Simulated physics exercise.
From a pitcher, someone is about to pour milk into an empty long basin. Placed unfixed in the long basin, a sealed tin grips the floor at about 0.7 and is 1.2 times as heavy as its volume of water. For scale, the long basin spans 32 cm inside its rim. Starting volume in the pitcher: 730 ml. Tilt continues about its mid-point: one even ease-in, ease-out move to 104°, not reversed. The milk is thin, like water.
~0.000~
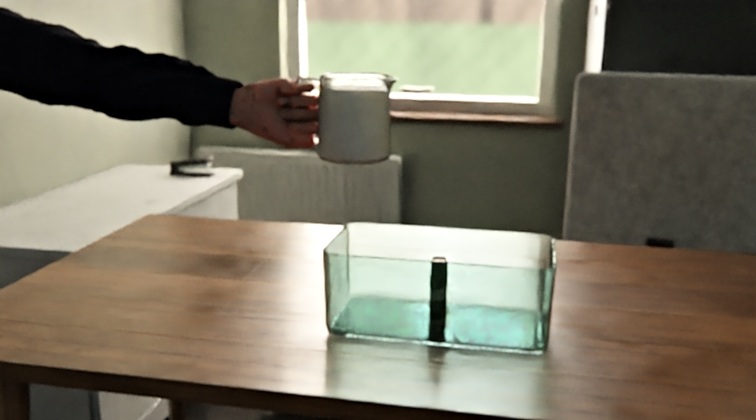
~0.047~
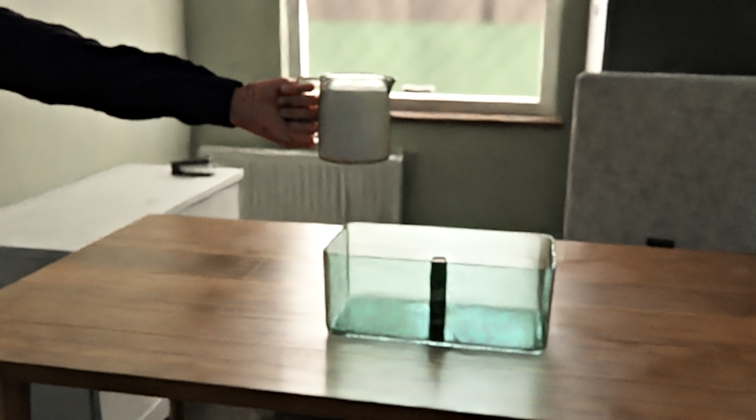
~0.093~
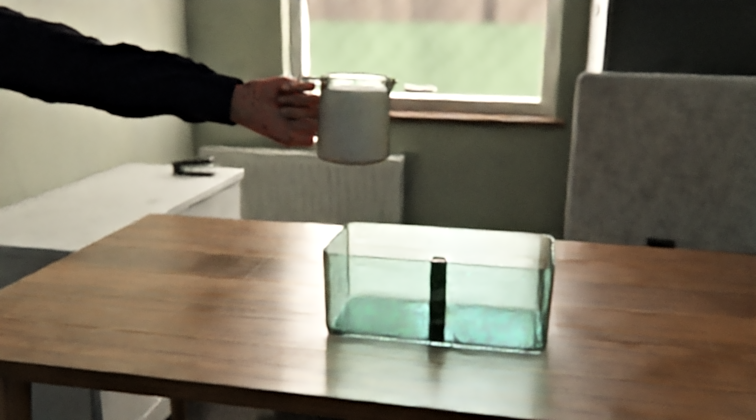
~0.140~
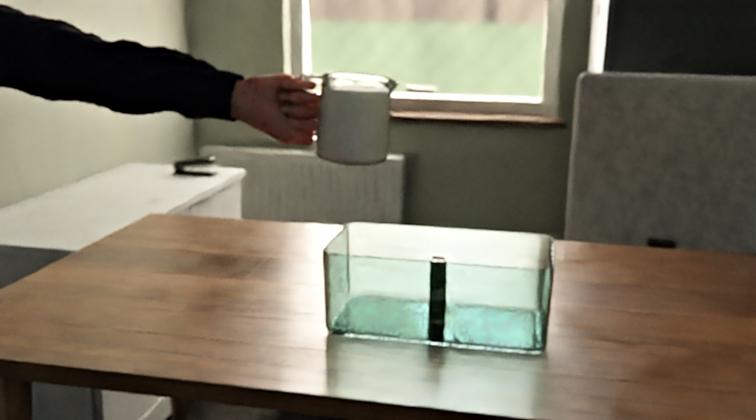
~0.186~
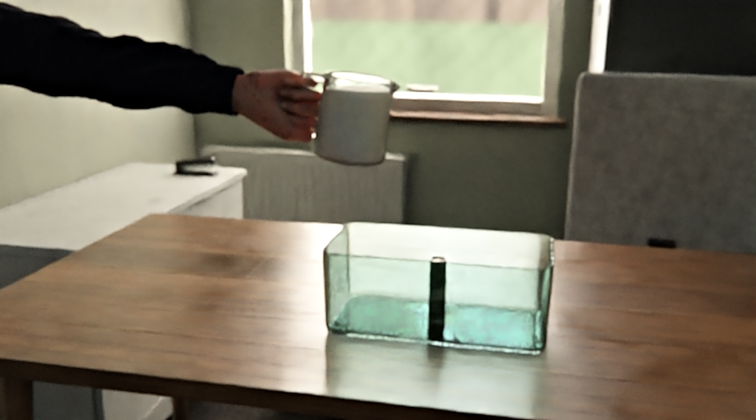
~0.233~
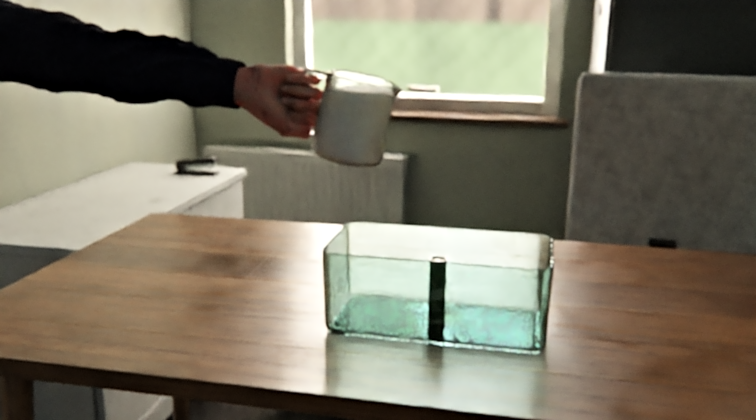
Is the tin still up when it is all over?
Looks like it will stay erect.
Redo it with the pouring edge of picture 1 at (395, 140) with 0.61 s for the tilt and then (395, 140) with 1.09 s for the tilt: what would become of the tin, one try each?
The tin overturns the first time and overturns the second time.
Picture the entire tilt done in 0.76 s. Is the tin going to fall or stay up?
After the tilt, the tin is still standing.
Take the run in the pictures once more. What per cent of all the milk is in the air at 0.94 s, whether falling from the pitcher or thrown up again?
Airborne fraction: Approx. 28 %.
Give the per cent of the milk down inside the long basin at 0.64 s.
2 %, roughly.
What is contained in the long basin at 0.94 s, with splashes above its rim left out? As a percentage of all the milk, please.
That comes to about 40 percent.
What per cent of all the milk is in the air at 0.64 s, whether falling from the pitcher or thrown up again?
About 14 per cent.
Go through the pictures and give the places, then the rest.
In the first picture, it leans 0°; its right rim is at (397, 78); the milk meets the walls at (324, 87) and (388, 89); the long basin's rim runs from (335, 238) to (554, 253); the tin's top is at (439, 262).
In the second picture, it leans 0°; its right rim is at (397, 79); the milk meets the walls at (324, 87) and (388, 90).
In the third picture, it leans 2°; its right rim is at (398, 80); the milk meets the walls at (325, 87) and (389, 90).
In the fourth picture, it leans 4°; its right rim is at (399, 83); the milk meets the walls at (325, 88) and (390, 91).
In the fifth picture, it leans 7°; its right rim is at (400, 85); the milk meets the walls at (327, 89) and (392, 92).
In the sixth picture, it leans 11°; its right rim is at (402, 89); the milk meets the walls at (327, 91) and (396, 93).
After 0.64 s the tilt is 66° and 83 per cent is still to pour; the tin stands where it began.
After 0.94 s the tilt is 99° and 33 per cent is still to pour; the tin stands where it began.
After 1.25 s the tilt is 104° and 5 per cent is still to pour; the tin stands where it began.
After 1.59 s the tilt is 104° and 0 per cent is still to pour; the tin stands where it began.
In the end the tin stands where it began.
